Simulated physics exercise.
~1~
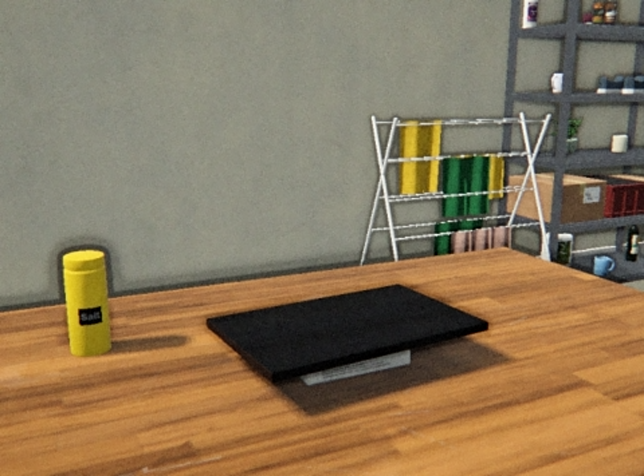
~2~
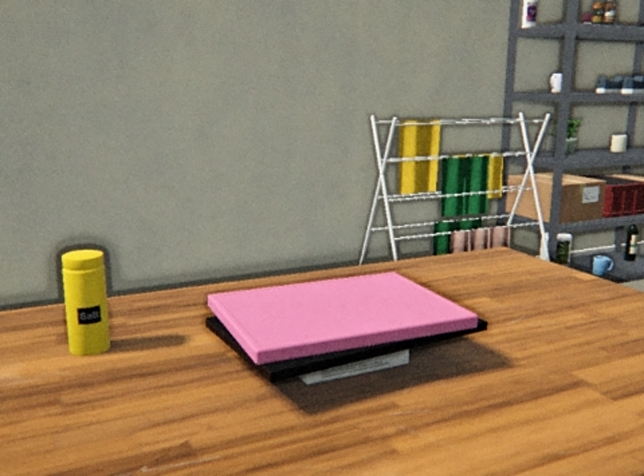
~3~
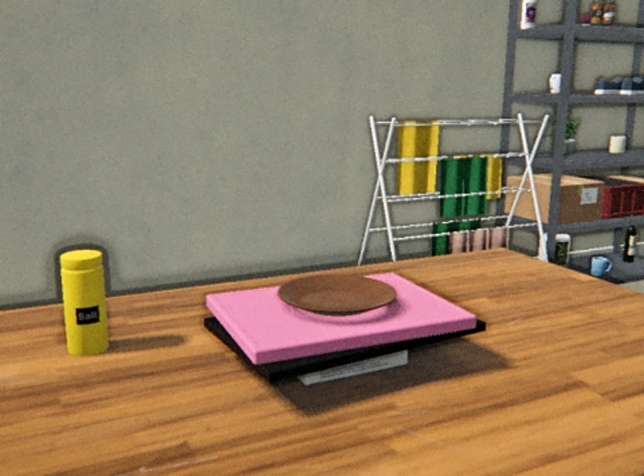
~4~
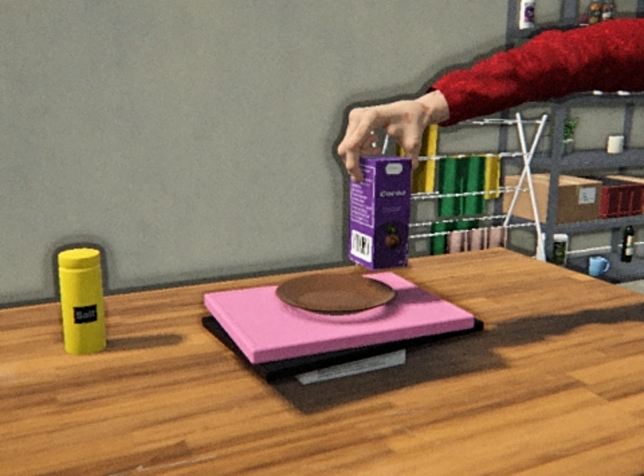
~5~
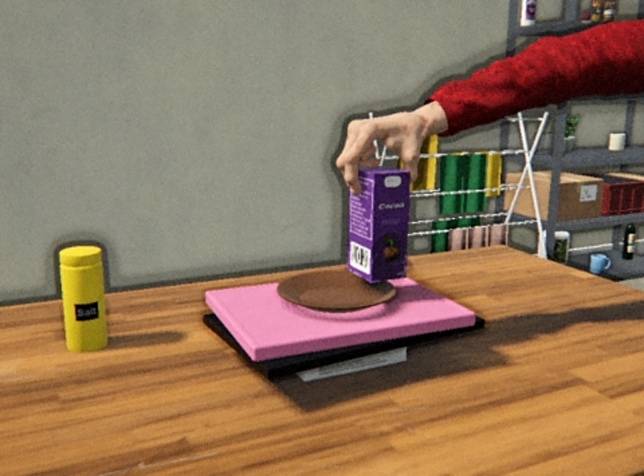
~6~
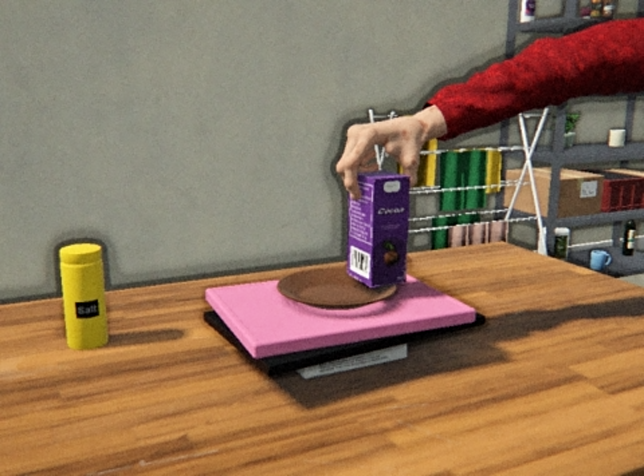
On a wooden tabletop, a pink tray and brown plate appear stacked on a black board, a red-sleeved hand lowering a purple carton onto the plate.
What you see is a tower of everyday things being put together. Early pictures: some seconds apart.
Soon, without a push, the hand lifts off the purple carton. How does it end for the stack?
I expect everything to stay in place.
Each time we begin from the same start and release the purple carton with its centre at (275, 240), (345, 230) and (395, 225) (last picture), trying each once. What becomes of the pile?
In order, the pile tumbles down, then stands firm, and lastly tumbles down.
Then, 0.90 s past the last view, nothing moves.
Then, 2.00 s past the last view, things are still on the move.
Finally, all 6 still in place. Final places as the last picture's camera would see them, purple carton near (383, 228). The pile keeps its balance.
